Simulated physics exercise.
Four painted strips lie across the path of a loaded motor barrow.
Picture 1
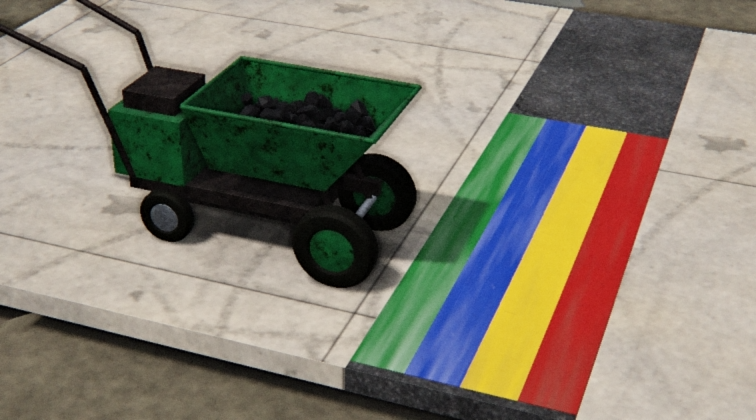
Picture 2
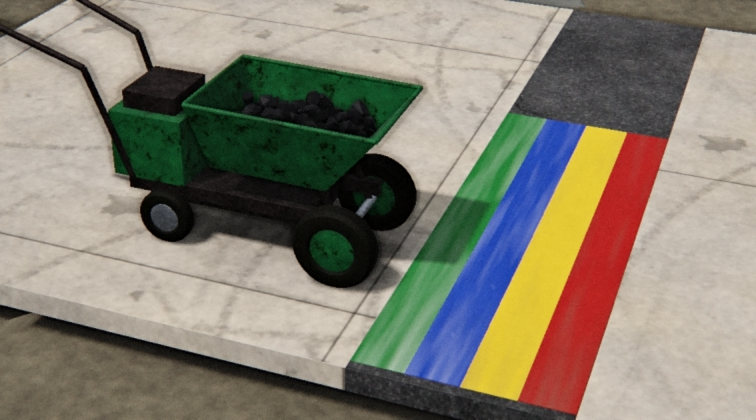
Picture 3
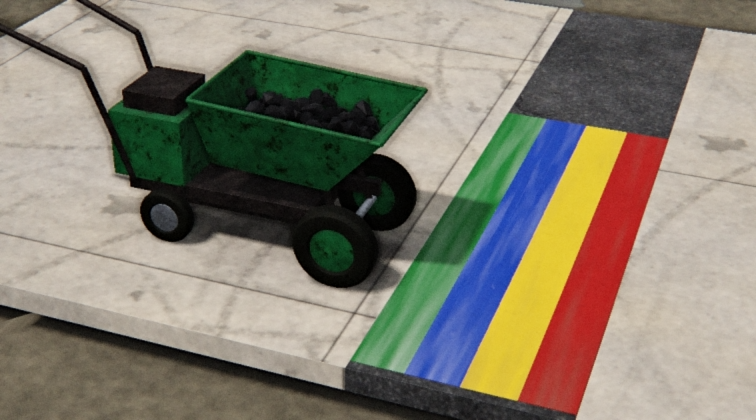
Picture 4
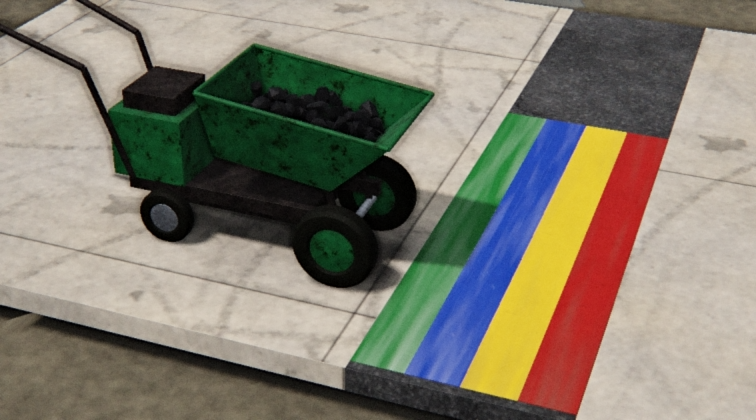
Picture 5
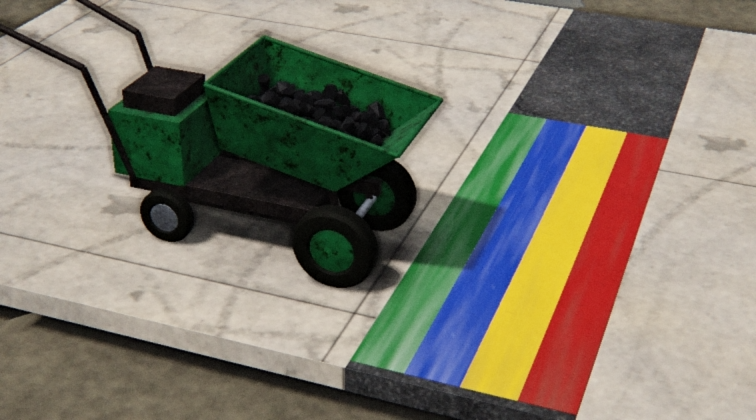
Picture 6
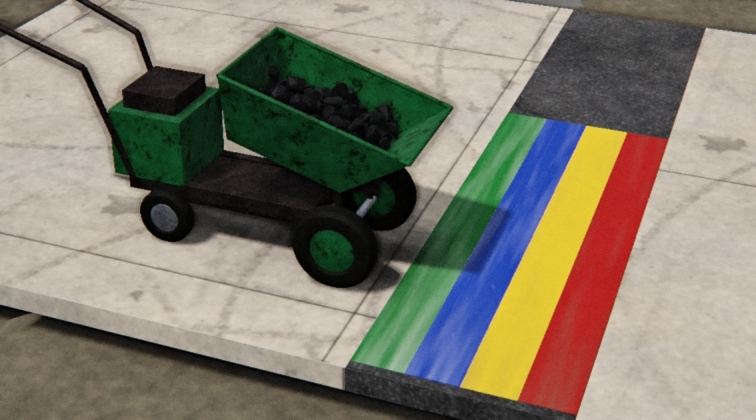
A green skip loaded with dark lumps tilts gradually forward on a stationary motor barrow.
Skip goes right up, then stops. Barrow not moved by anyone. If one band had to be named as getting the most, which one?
I would name yellow.
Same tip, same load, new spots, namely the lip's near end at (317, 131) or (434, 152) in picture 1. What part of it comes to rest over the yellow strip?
10 and 10 percent, in that order.
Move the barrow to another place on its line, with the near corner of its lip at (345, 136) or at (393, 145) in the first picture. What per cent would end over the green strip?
First spot 0 per cent, second spot 0 per cent.
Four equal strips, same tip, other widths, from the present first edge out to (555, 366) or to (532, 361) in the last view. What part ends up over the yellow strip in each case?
Shares in order: Close to 30 %; close to 30 %.
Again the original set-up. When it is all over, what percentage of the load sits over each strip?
In per cent, green strip 0, blue strip 15, yellow strip 35 and red strip 10.
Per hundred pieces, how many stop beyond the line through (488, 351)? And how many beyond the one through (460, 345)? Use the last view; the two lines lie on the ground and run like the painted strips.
Near 40 % and near 60 %, in that order.
Shortly afterwards, skip tipped steeply; the whole lot in the skip.
Next, skip tipped right over; the bulk in the skip; a little over the blue strip; a little over the yellow strip.
Some moments later, skip tipped right over; near a third in the skip; near a quarter over the blue strip; near a third over the yellow strip; a little over the red strip; a little off the paint.
In the end, skip tipped right over; near a third in the skip; none at all over the green strip; near a quarter over the blue strip; near a third over the yellow strip; a little over the red strip; a little off the paint.
